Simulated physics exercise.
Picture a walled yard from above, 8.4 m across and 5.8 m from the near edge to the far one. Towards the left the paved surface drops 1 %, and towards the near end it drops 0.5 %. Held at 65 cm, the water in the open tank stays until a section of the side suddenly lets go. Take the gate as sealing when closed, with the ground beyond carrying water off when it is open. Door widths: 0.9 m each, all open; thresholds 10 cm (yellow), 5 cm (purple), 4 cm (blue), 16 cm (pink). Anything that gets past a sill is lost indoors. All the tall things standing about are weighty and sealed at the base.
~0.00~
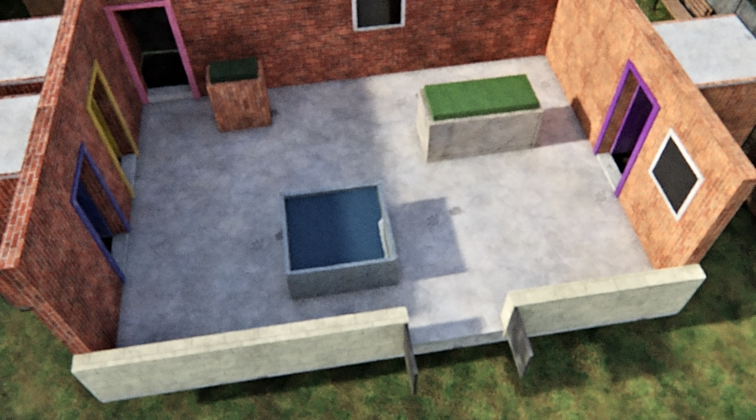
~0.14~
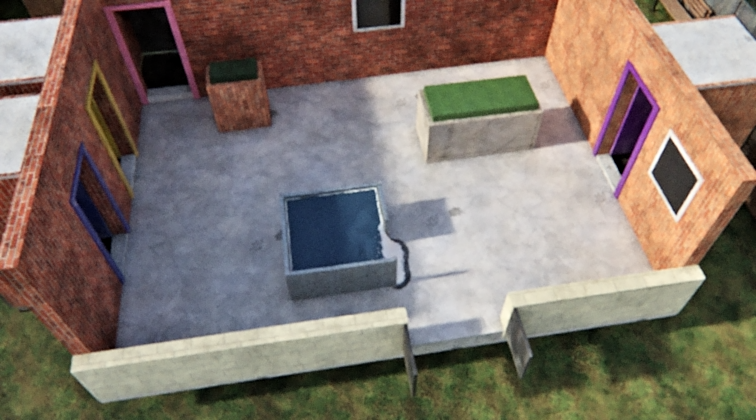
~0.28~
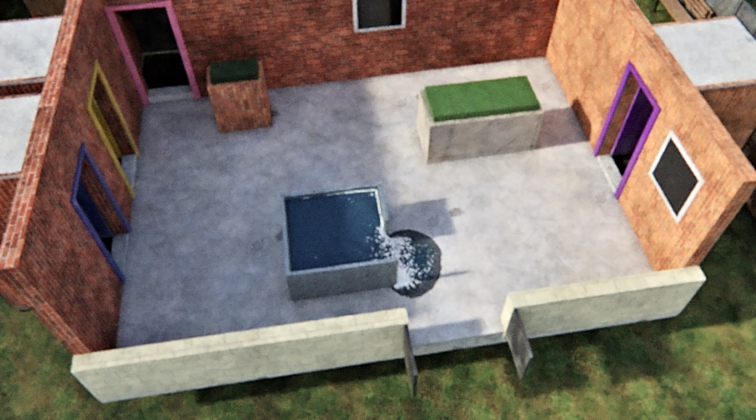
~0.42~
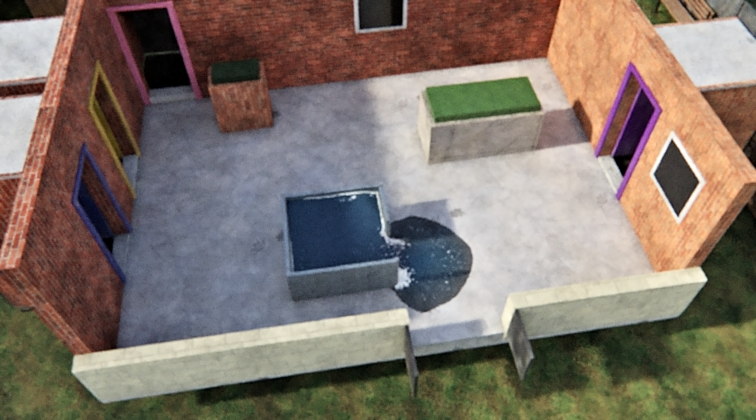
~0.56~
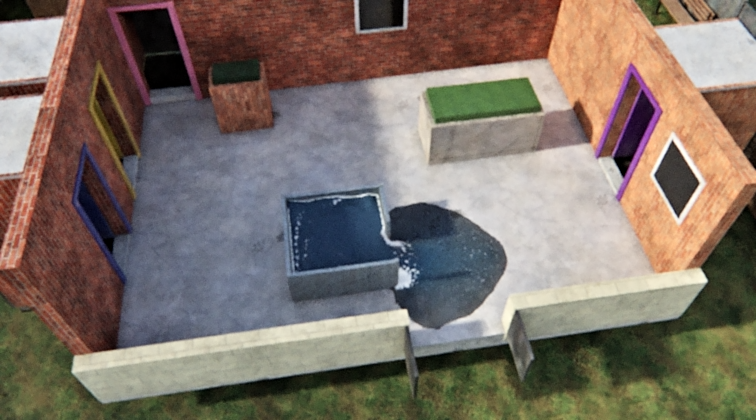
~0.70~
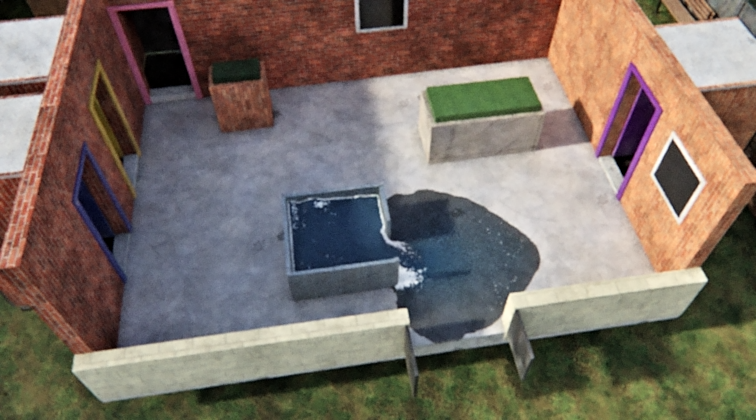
In a brick-walled paved courtyard seen from above, a square open tank of dark water sits still near the middle. Water bursts through a gap in its right side, splashes onto the paving, and spreads into a broad dark pool reaching the opening in the low front wall, while the tank's level drops slightly.
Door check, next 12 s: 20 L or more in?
In order: The yellow door lets in a smaller amount than the limit. The purple door lets in a larger amount than the limit. The blue door lets in a smaller amount than the limit. The pink door lets in a smaller amount than the limit.
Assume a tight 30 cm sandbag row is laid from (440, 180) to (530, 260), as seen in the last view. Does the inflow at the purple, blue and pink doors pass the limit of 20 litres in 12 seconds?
Well, the purple one is within bounds, the blue one is within bounds, and the pink one is within bounds.
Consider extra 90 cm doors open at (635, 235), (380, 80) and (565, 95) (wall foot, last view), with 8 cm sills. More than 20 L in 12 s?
Door 1: Higher; door 2: Lower; door 3: Lower.
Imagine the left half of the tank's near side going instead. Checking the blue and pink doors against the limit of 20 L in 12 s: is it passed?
Well, against that limit, at blue it's too much, and at pink it's within bounds.
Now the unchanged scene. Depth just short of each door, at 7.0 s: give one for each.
Depths: Yellow door 0 cm, purple door 5 cm, blue door 0 cm, pink door 0 cm.
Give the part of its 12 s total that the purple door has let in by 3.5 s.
Fraction in by then: Around 65 per cent.
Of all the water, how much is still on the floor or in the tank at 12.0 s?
About 78 per cent.
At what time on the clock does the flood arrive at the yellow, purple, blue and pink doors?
Yellow not within the 12 s, purple 1.8 s, blue 12.0 s, pink not in the 12 s.
After 1.4 s water covers 20 % of the floor and is deepest (25 cm) near (406, 270); yellow door not reached, purple door not reached, blue door not reached, pink door not reached.
After 2.2 s water covers 25 % of the floor and is deepest (30 cm) near (652, 285); yellow door not reached, purple door 12 cm at the sill, 2 L in, blue door not reached, pink door not reached.
After 3.5 s water covers 30 % of the floor and is deepest (18 cm) near (613, 301); yellow door not reached, purple door 11 cm at the sill, 32 L in, blue door not reached, pink door not reached.
After 7.0 s water covers 40 % of the floor and is deepest (9 cm) near (525, 80); yellow door not reached, purple door 5 cm at the sill, 50 L in, blue door not reached, pink door not reached.
After 12.0 s water covers 70 % of the floor and is deepest (4 cm) near (512, 316); yellow door not reached, purple door 2 cm at the sill, 51 L in, blue door 1 cm at the sill, 0 L in, pink door not reached.
